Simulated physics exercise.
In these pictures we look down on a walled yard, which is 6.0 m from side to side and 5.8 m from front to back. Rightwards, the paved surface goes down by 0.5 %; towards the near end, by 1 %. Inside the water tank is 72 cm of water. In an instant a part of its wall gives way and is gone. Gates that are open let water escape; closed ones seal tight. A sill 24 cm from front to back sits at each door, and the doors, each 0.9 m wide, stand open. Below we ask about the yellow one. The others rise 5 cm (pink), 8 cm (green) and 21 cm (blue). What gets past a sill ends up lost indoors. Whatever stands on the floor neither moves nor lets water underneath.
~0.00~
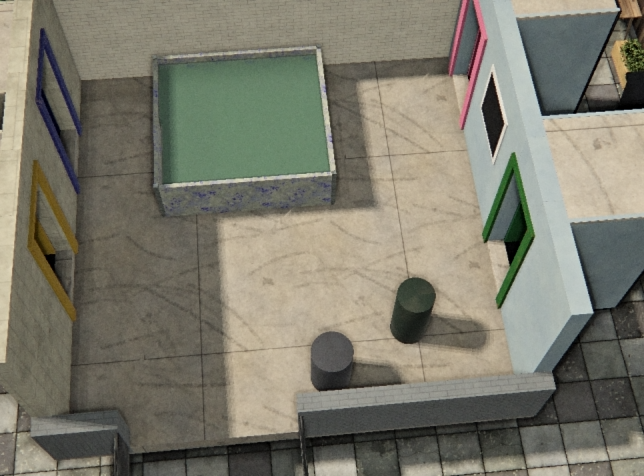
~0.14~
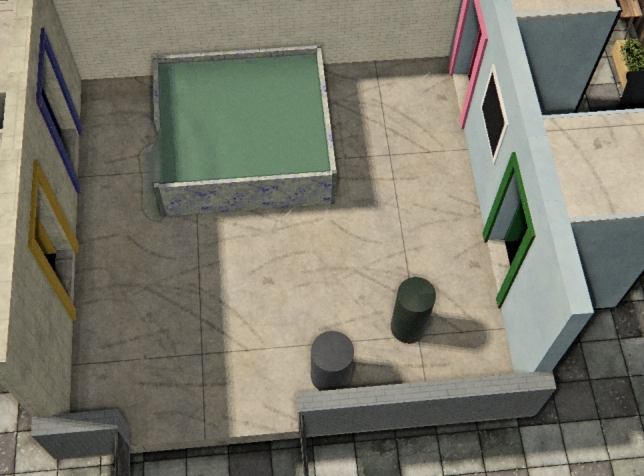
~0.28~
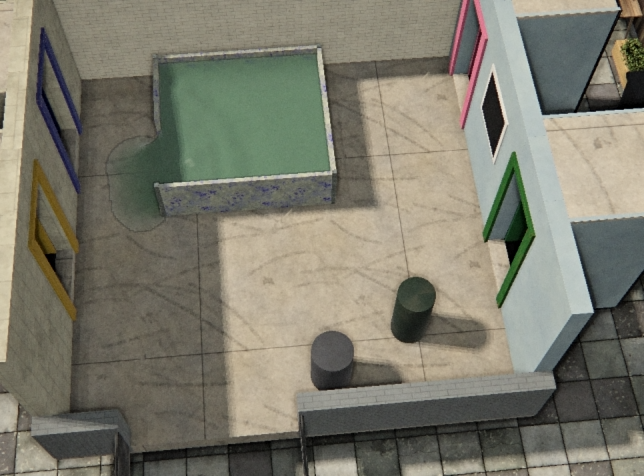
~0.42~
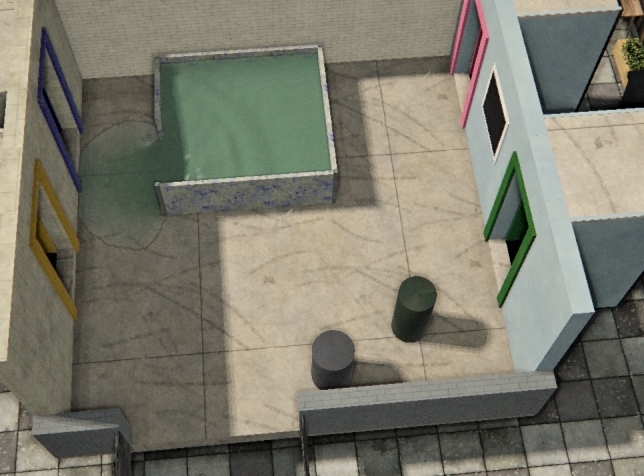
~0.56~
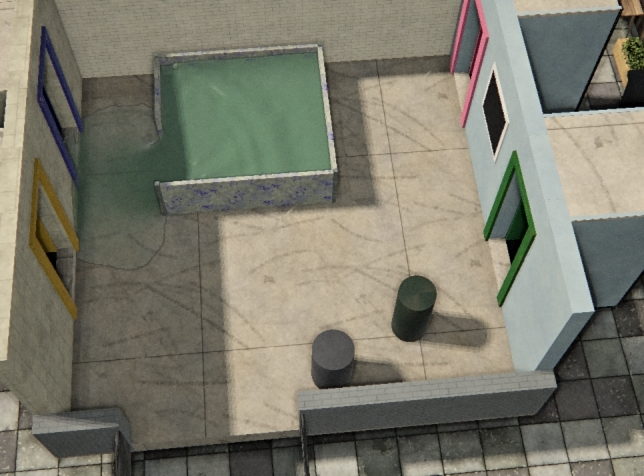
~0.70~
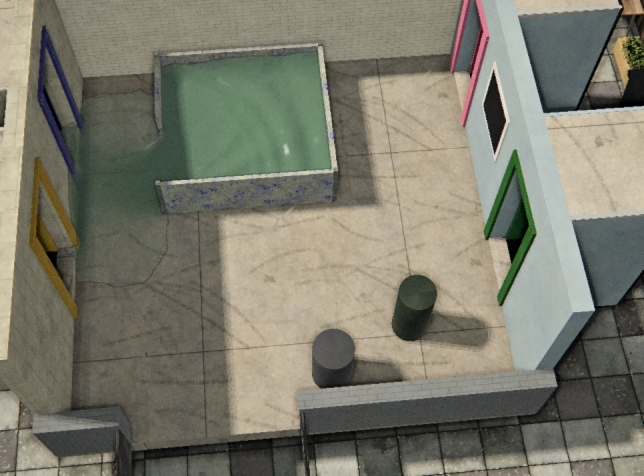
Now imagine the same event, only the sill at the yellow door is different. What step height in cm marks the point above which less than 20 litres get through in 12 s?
The point is around 20 cm.
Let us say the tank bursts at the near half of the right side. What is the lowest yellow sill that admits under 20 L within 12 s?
Then something near 10.0 cm.
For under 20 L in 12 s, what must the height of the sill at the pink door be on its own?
For pink: Close to 11.0 cm.
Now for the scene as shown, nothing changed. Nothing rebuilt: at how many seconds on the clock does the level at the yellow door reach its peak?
Peak time: Around 1.6 s.
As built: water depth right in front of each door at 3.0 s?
Depths in cm - yellow: 19, pink: 0, green: 0, blue: 32.
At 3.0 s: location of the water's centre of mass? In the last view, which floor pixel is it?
Roughly (198, 174).
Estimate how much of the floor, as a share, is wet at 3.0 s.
Close to 40 per cent is wet.
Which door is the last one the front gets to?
The answer is the green door.
After 1.4 s water covers 20 % of the floor, deepest (52 cm) near (92, 193); 24 cm at the yellow door, 2 litres in over its 15 cm sill.
After 3.0 s water covers 40 % of the floor, deepest (36 cm) near (92, 193); 19 cm at the yellow door, 40 litres in over its 15 cm sill.
After 12.0 s water covers 95 % of the floor, deepest (12 cm) near (72, 431); 7 cm at the yellow door, 53 litres in over its 15 cm sill.
At the yellow door as built, the water arrived by 0.7 s and peaked near 25 cm at 1.6 s.
Run again over the same 12 s with other heights there, 40 litres in over 16.5 cm, 11 litres over 22.5 cm. The limit of 20 litres is kept from about 20 cm up.
